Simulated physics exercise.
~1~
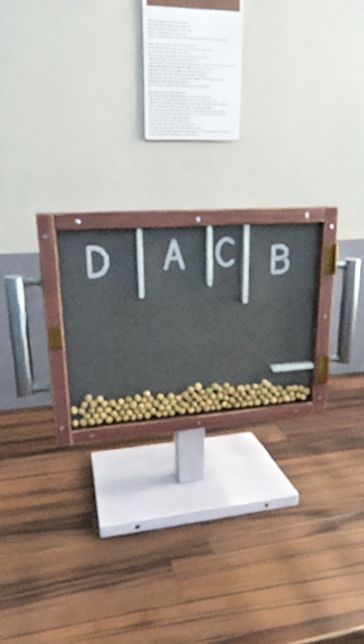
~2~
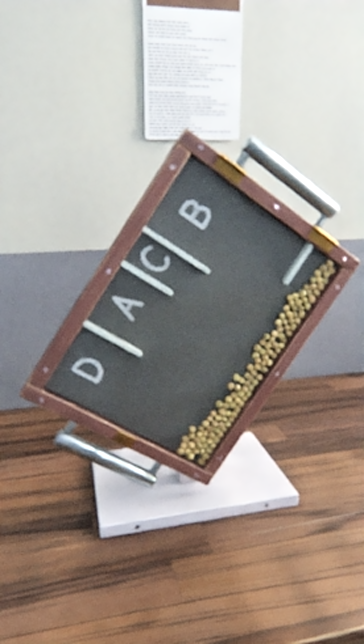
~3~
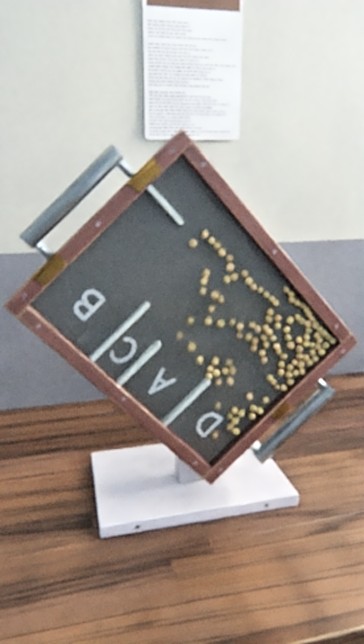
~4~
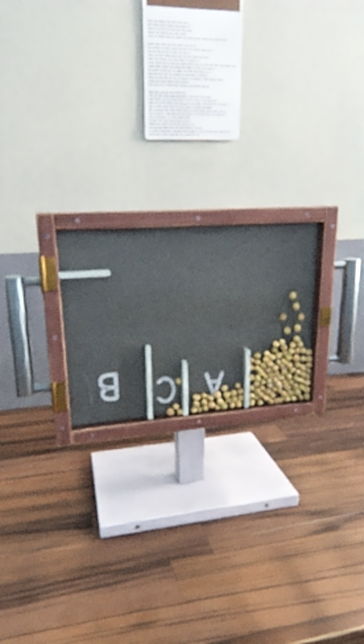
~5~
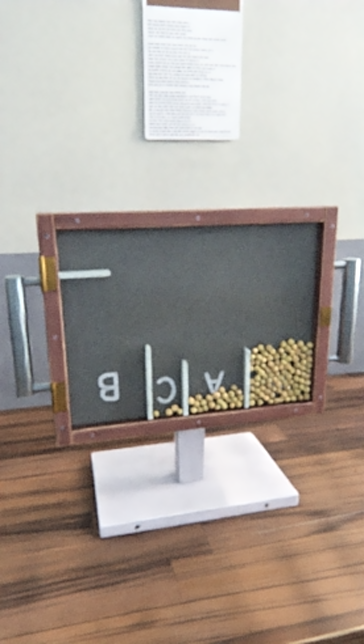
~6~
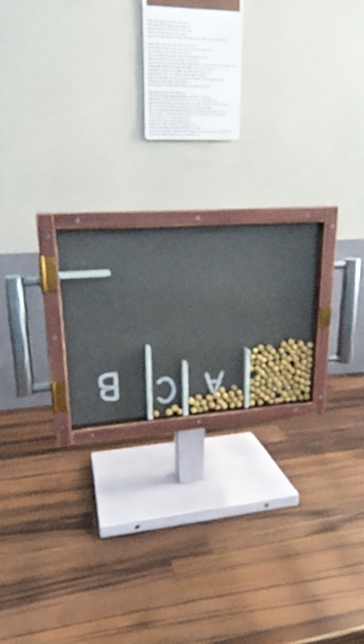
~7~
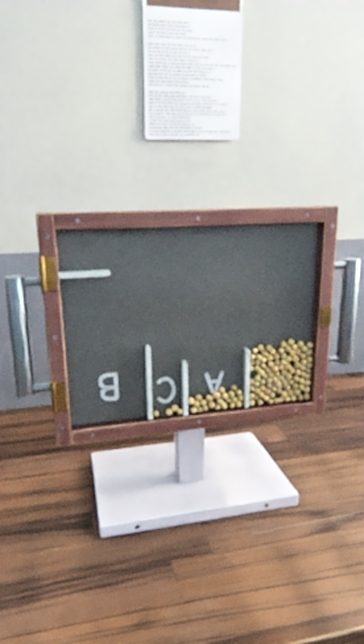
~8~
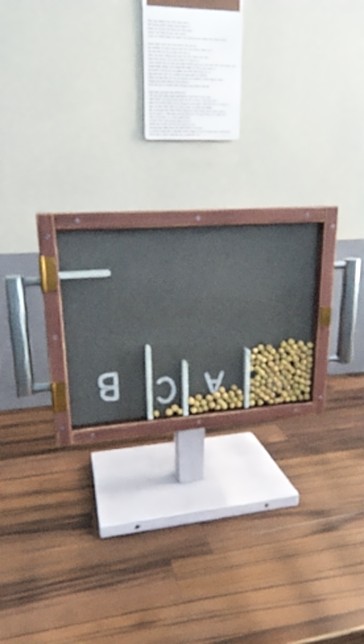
A dark panel in a reddish-brown frame, with metal handles at its sides, stands on a white base on a wooden table, seen from the front by a still camera. Pale letters D, A, C and B sit between three short partitions along its top, and tan chickpeas lie along the bottom. The case turns counterclockwise, its right side rising, and the chickpeas slide and tumble toward the lettered edge. It stops upside down as the last ones drop. They settle heaped in the right pocket, covering D, with a lower layer at A, a few at C and none at B.
